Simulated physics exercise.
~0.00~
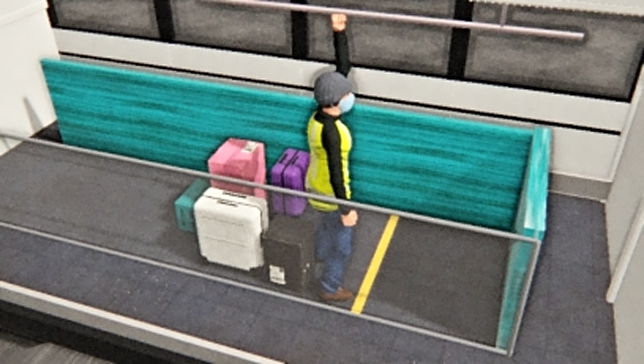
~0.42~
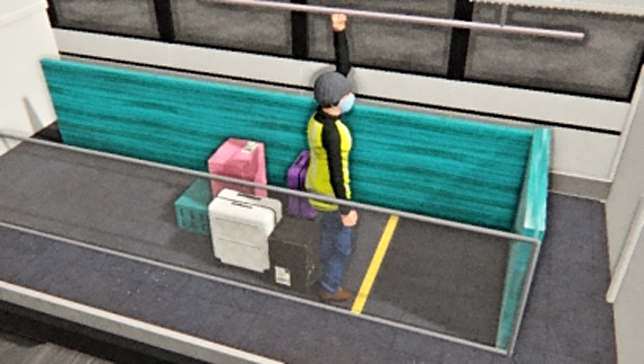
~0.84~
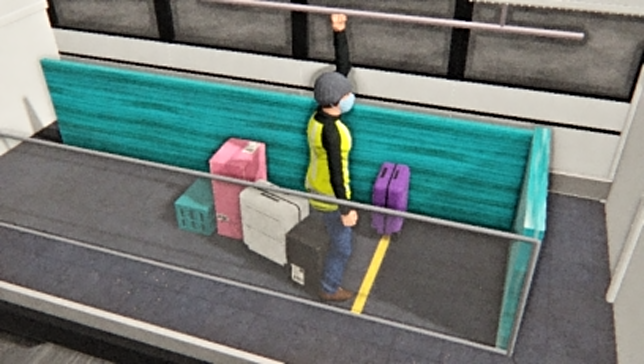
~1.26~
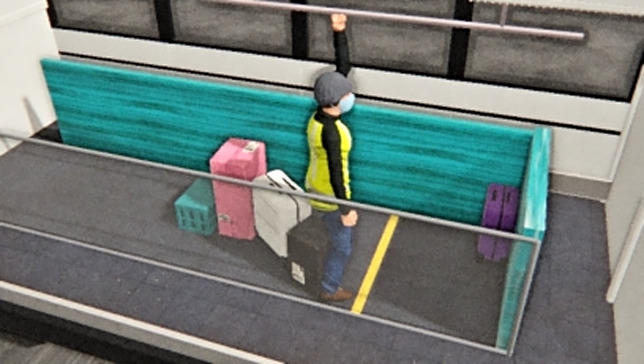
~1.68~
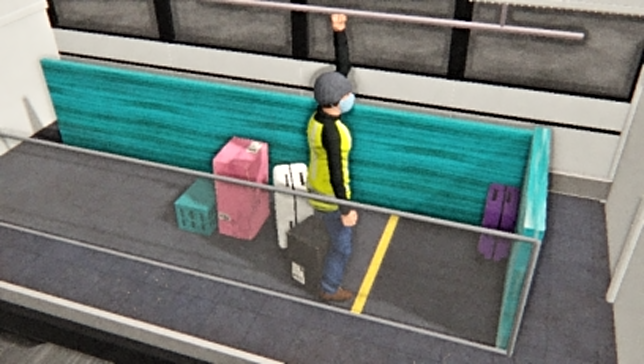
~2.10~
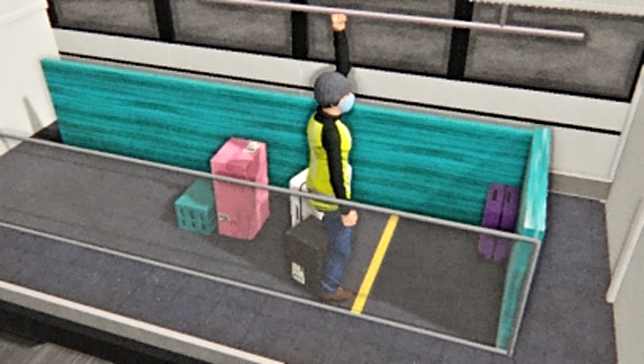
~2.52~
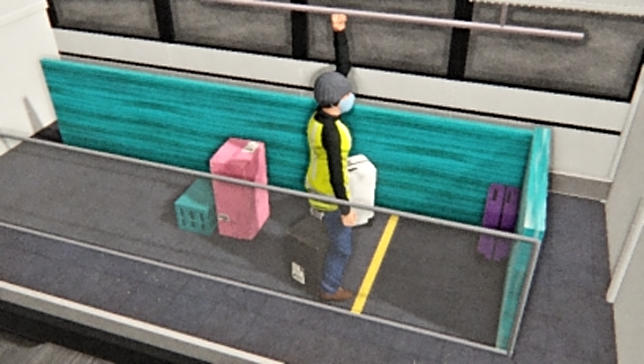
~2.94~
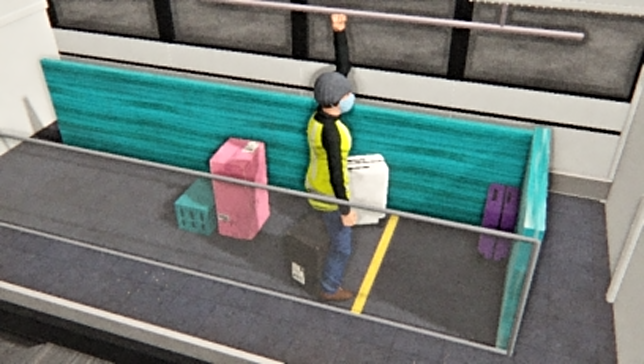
A purple case rolls furthest in a fenced bay with a teal back panel, seen from above at an angle. A masked figure in a grey cap and a yellow and black top grips an overhead rail, standing among pink, white, black and teal luggage left of a yellow line. The purple case slides right from behind the figure, crosses the line and stops near the right end. The white case shifts right, turning as it passes behind the figure, while the black one moves slightly. White, black, pink and teal pieces end short of the line.
